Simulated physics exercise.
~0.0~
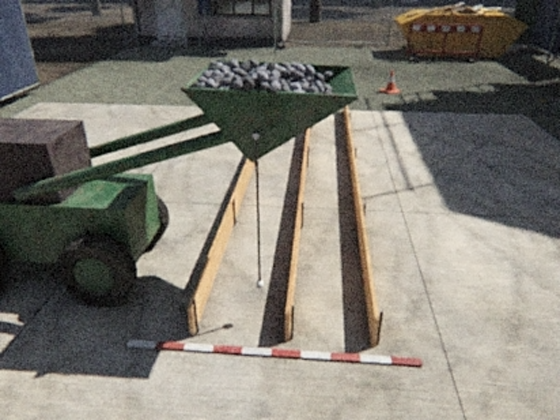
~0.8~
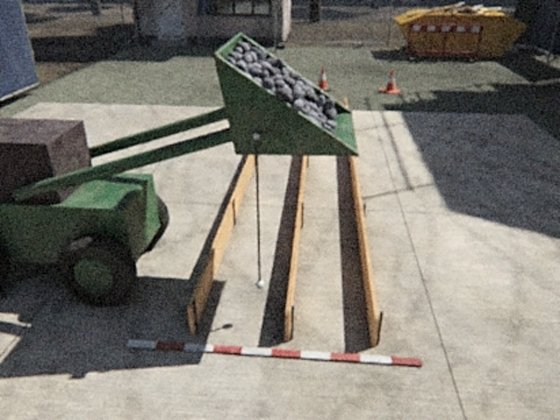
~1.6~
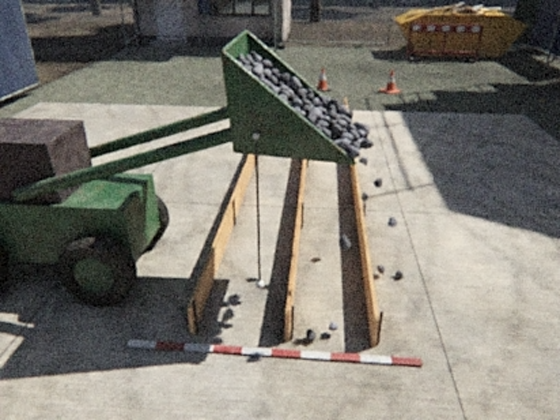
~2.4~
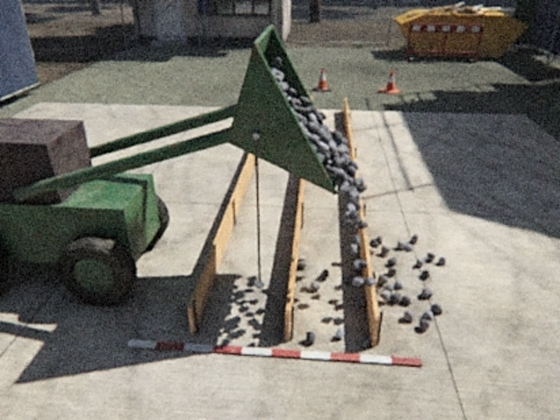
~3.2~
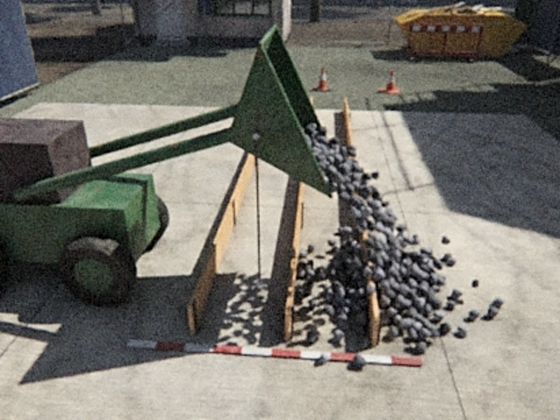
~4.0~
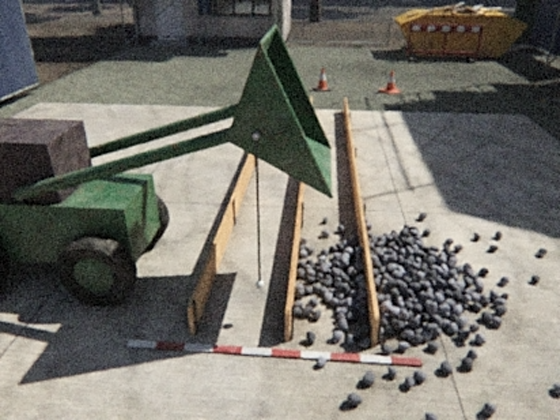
A green loader tipped its raised bucket of grey stones to the right, paused briefly, then tipped it steeper until the stones poured out, leaving the bucket empty and a heap spread around the right-hand board, with most of them beyond it.
